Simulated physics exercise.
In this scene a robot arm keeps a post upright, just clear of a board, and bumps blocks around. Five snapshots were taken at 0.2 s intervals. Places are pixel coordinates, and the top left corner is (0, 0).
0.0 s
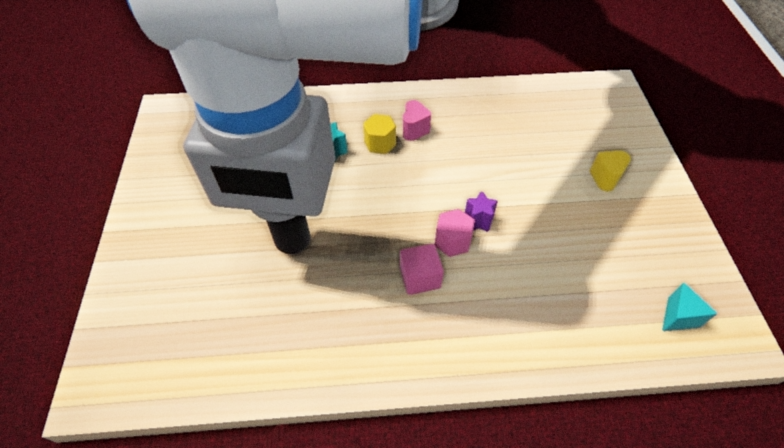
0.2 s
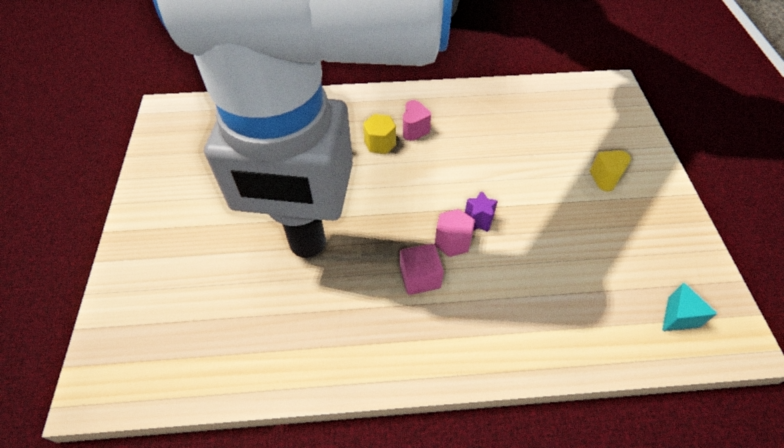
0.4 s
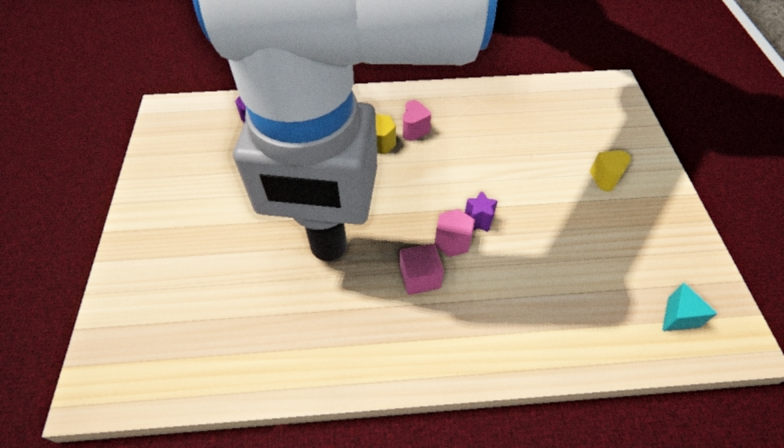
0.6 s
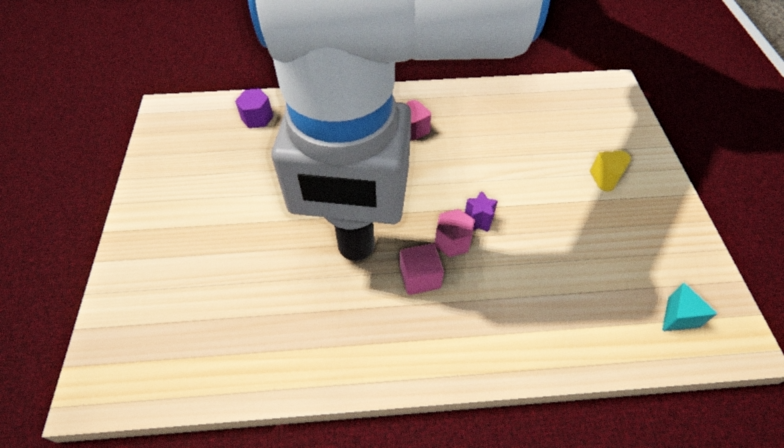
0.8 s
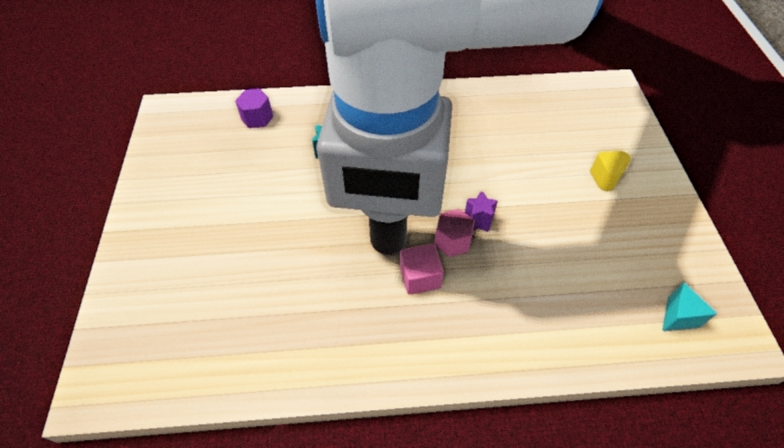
A white and grey robot arm slides its black post rightward over a wooden board toward pink blocks, which stay still.
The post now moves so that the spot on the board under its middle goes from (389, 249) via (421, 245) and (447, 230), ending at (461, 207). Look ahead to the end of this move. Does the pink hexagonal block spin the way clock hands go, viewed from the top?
Yes, I think so.
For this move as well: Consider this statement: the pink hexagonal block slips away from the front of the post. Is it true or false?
My answer: True.
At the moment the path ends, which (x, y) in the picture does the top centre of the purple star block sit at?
Its top middle: (500, 193).
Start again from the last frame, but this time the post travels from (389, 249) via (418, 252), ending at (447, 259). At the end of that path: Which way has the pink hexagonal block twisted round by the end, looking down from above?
In a top view, it turns counterclockwise.
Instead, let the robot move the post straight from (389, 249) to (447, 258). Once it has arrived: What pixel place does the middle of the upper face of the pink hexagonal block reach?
At pixel (479, 221).
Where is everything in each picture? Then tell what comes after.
The first picture shows post's lower end (293, 240); pink square (422, 261); pink hexagonal block (456, 224); purple star block (483, 203).
The second picture shows post (308, 244); blocks still.
The third picture shows post (329, 247); blocks still.
The fourth picture shows post (356, 247); blocks still.
The fifth picture shows post (388, 241); pink square (422, 261); pink hexagonal block (456, 224); purple star block (483, 203).
The first path, step by step. Halfway along, post (437, 230); pink hexagonal block (477, 220), turned 15° clockwise; purple star block (492, 199), turned 35° anticlockwise.
At the end, post (463, 199); pink square still; pink hexagonal block (493, 216), turned 60° clockwise; purple star block (500, 193), turned 50° anticlockwise.
